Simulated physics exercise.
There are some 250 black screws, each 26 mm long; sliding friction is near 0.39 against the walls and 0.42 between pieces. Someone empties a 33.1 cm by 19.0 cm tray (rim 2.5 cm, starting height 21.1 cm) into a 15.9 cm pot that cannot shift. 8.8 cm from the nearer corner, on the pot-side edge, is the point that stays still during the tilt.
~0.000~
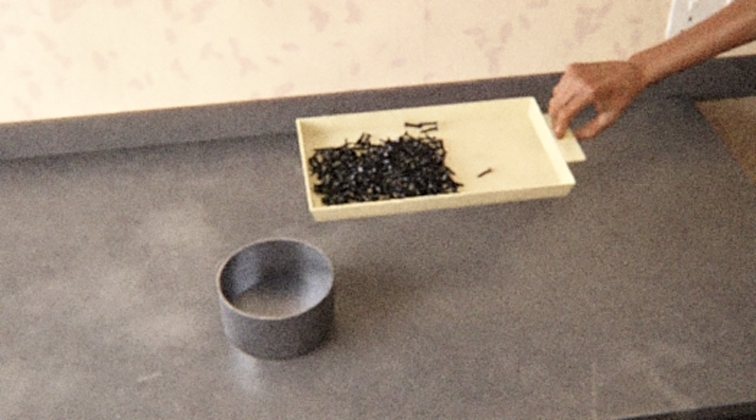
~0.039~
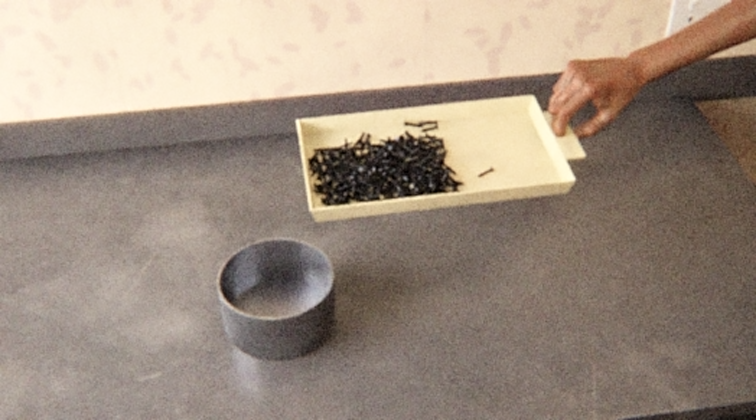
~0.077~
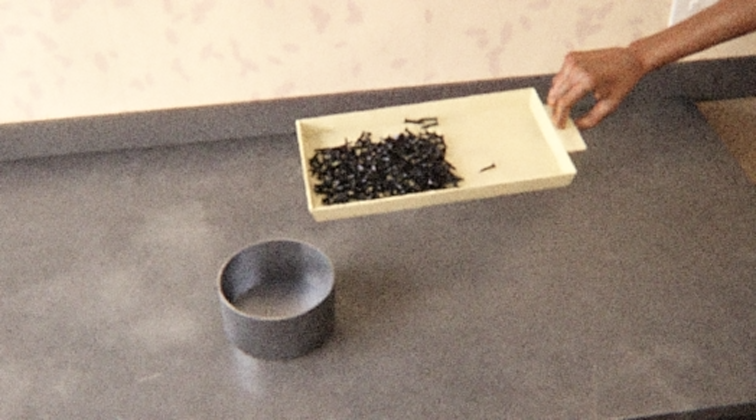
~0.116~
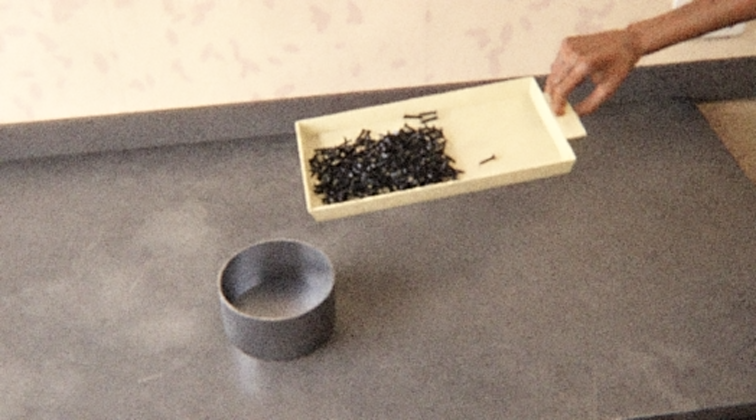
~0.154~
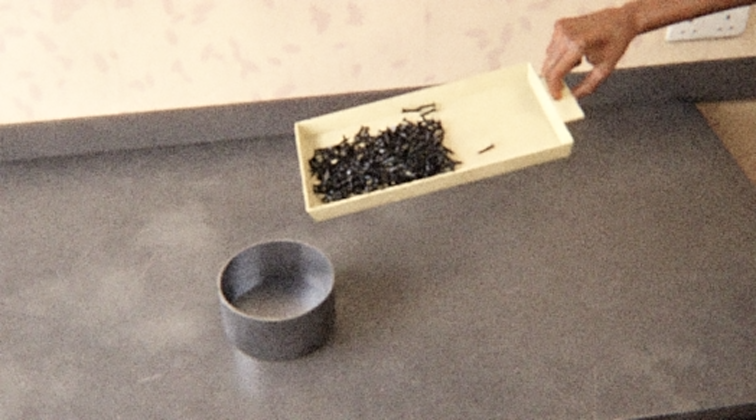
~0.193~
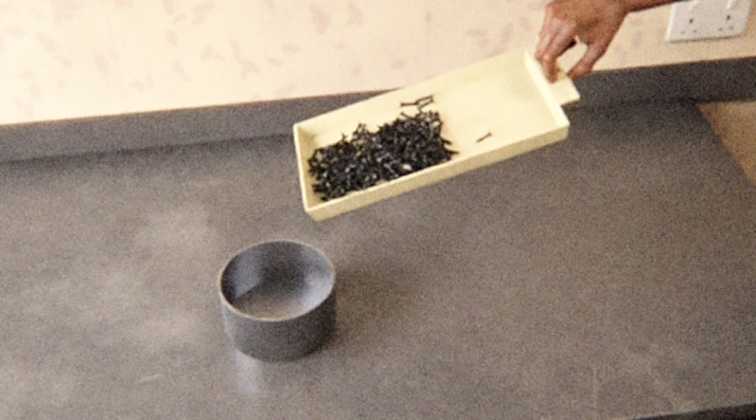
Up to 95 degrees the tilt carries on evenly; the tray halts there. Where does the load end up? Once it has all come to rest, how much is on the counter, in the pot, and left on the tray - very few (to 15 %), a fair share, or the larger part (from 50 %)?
After it settles. Counter - the larger part, pot - a fair share, left on the tray - very few.
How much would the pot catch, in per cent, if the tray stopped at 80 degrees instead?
I'd put it at close to 45 per cent.
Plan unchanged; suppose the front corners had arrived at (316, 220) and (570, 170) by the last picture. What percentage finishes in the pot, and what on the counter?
You'd end with pot at 35 and counter at 65.
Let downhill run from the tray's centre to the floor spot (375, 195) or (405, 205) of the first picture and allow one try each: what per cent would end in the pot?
Estimate: Some 80 % and some 25 % respectively.
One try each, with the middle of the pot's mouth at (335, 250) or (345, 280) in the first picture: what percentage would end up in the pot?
Spot one: Some 5 per cent; spot two: Some 0 per cent.
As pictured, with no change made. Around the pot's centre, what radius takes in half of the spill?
I'd say around 14 centimetres.
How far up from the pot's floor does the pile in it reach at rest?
Height: Approx. 2.5 cm.
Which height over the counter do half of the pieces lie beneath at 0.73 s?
Roughly 20 cm above the counter.
After 0.51 s, tilt 54 degrees; the tray holds 100 %, the pot 0 %.
After 0.73 s, tilt 81 degrees; the tray holds 60 %, the pot 0 %.
Then, at 1.06 s, tilt 95 degrees; the tray holds 0 %, the pot 40 %.
By 2.3 s all is still; counter 60 %, pot 40 %, tray 0 %.
